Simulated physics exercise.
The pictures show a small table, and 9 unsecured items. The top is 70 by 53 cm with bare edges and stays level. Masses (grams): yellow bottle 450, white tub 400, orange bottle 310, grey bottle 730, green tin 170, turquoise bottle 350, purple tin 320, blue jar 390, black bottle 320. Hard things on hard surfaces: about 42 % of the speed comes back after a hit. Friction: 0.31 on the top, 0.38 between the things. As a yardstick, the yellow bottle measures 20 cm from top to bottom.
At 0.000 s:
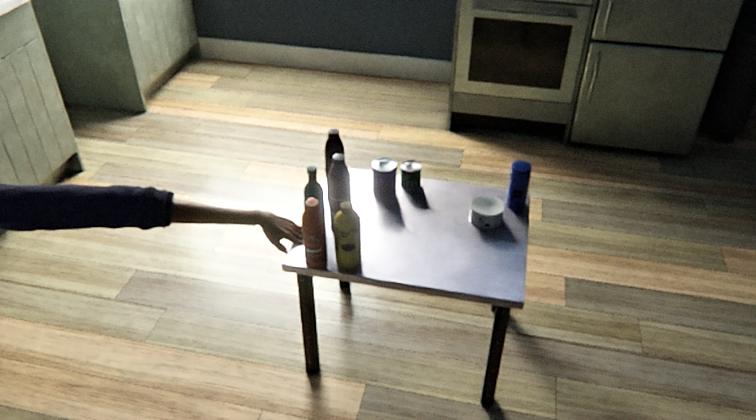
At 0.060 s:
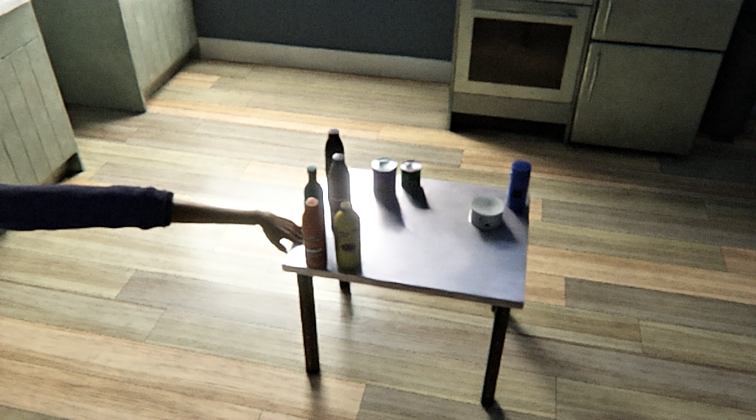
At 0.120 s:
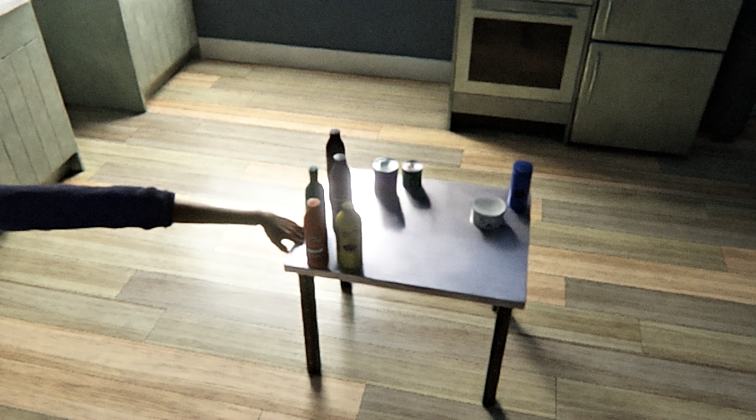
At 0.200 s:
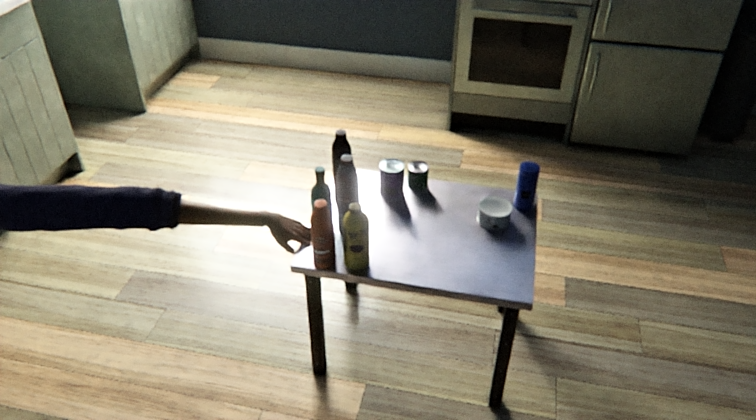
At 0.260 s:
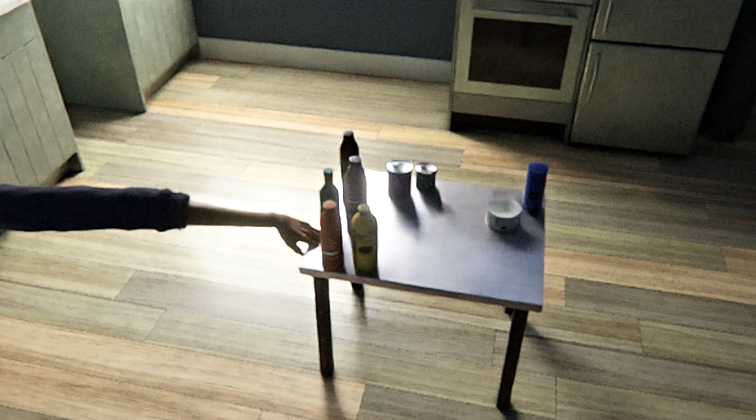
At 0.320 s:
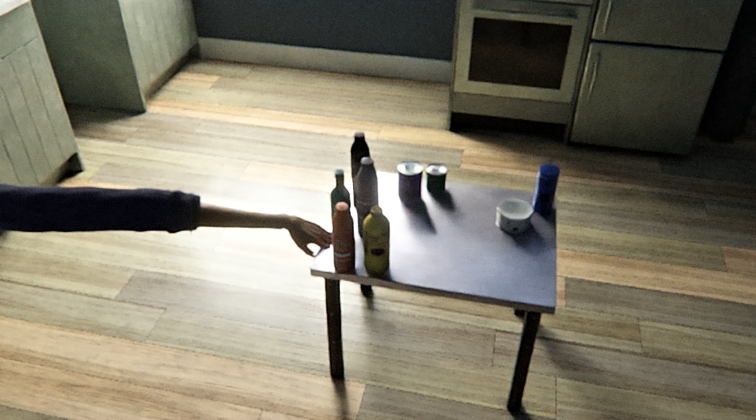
The footage shows an outstretched arm in a dark sleeve with its hand at the left edge of a small table holding bottles, tins and a white tub, then pushing the table slightly to the right with the items on it.
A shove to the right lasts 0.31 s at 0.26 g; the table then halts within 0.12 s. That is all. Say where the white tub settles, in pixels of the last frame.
The white tub comes to rest near (558, 222).
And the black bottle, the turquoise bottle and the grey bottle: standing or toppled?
The black bottle topples; the turquoise bottle keeps standing; the grey bottle tips over.
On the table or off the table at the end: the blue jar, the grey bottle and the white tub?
The blue jar ends off the table; the grey bottle ends on the table; the white tub is still on the table.
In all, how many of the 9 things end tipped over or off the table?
That comes to 3.
Around 0.52 s, table 17 cm from its start; white tub shifted 3 cm near (553, 221); black bottle at 18° to upright; grey bottle at 7° to upright.
Around 0.72 s, table 17 cm from its start; blue jar now off the table; white tub shifted 5 cm near (558, 222); black bottle on its side.
Around 0.92 s, table 17 cm from its start; white tub shifted 5 cm near (558, 222); grey bottle on its side; black bottle on its side.
Around 1.12 s, white tub resting near (558, 222).
Finally (1.4 s), off the table, blue jar; on their side or leaning hard on the table, grey bottle and black bottle; not toppled but over 5 cm from the start, white tub, green tin and purple tin; the other 3 still in place (within 5 cm). Final places as that camera would see them, white tub near (558, 222).
